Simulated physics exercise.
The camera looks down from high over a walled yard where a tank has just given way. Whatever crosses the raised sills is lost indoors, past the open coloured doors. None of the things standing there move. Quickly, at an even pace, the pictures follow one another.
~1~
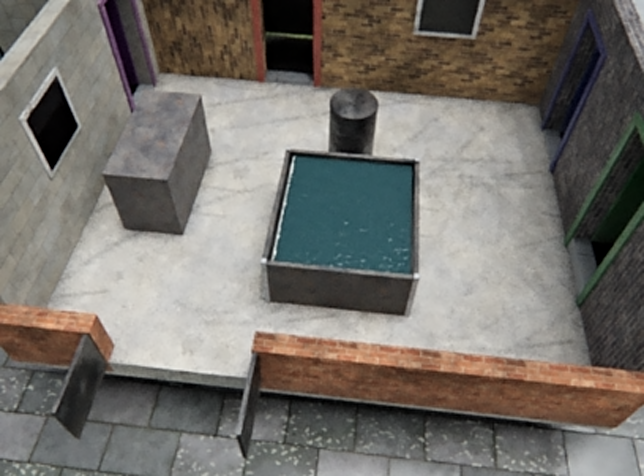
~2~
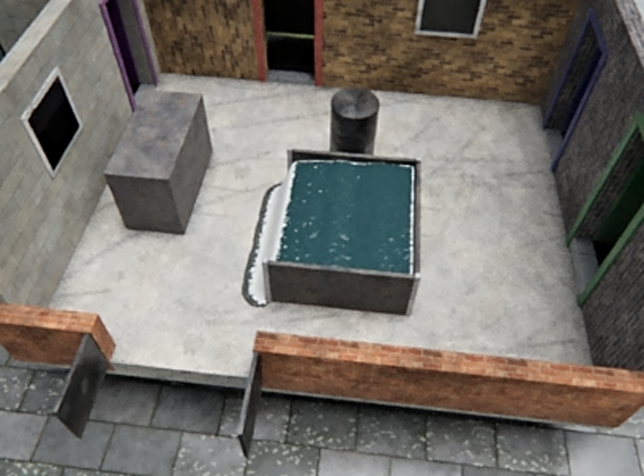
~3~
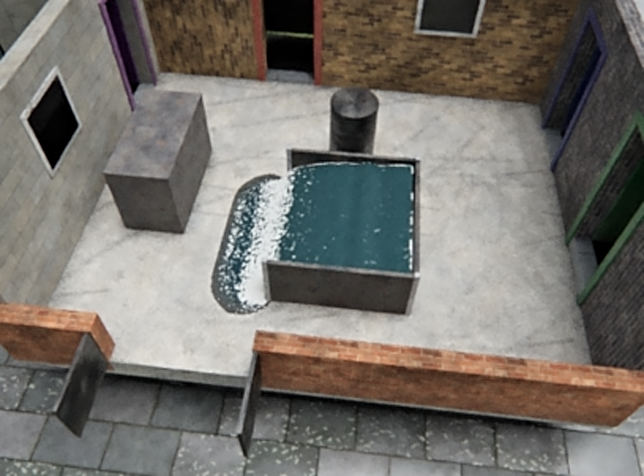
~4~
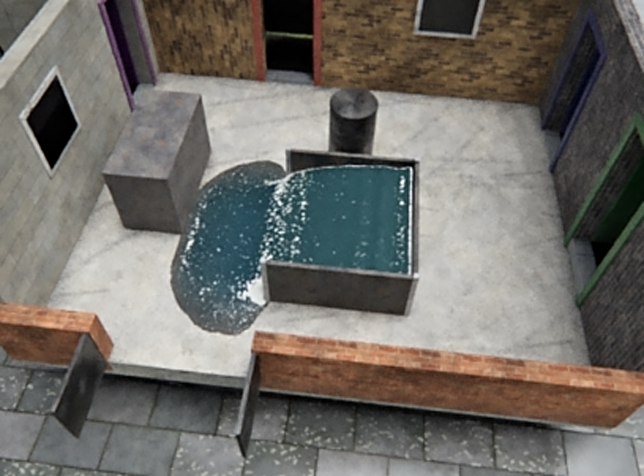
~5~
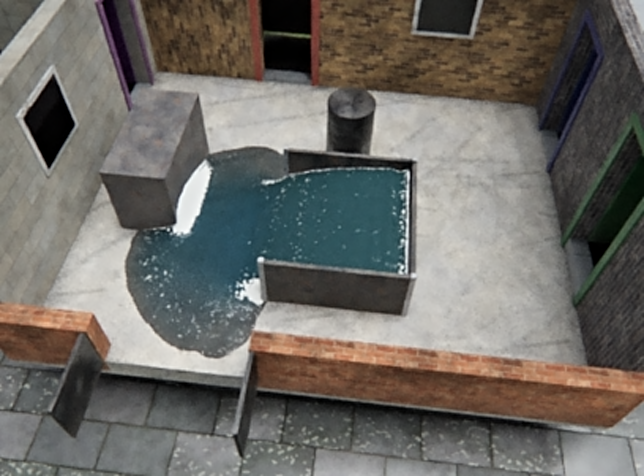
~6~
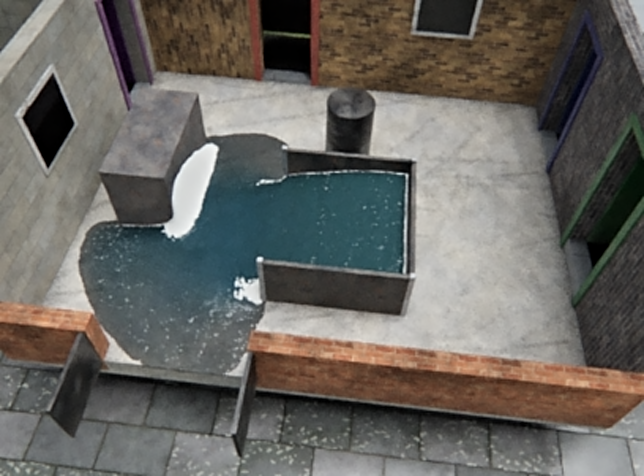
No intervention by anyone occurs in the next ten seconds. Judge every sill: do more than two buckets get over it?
The green door stays at or under the cap there; the blue door tips over the cap there; the purple door tips over the cap there; the red door tips over the cap there.
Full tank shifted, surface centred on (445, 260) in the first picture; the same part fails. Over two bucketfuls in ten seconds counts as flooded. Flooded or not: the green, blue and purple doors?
Result: Green door misses it, blue door tops the limit, purple door tops the limit.
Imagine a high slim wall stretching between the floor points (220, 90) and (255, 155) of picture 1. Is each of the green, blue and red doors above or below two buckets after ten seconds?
The green door stays shy of it, the blue door tops the mark and the red door stays shy of it.
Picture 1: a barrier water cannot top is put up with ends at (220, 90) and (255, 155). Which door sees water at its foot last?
That is the green door.
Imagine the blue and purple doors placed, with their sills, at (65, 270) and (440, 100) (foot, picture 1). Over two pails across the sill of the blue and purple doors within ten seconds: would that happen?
Taking them in turn, the blue one tops the two-pail mark and the purple one falls short.
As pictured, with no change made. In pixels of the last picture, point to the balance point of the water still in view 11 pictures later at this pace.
Near (221, 223).
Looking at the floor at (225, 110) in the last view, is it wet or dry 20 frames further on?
That spot would be soaked.
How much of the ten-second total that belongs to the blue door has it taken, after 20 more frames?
Around 0 percent.
A moment on, water covers 30 % of the floor; the green door not reached, the blue door not reached, the purple door not reached, the red door not reached.
Next, water covers 40 % of the floor; the green door not reached, the blue door not reached, the purple door not reached, the red door under two buckets in.
Then, water covers 55 % of the floor; the green door not reached, the blue door not reached, the purple door under two buckets in, the red door over two buckets in.
Later, water covers 75 % of the floor; the green door not reached, the blue door under two buckets in, the purple door far over two buckets in, the red door far over two buckets in.
In the end, water covers 90 % of the floor; the green door wet at the sill, nothing in, the blue door far over two buckets in, the purple door far over two buckets in, the red door far over two buckets in.
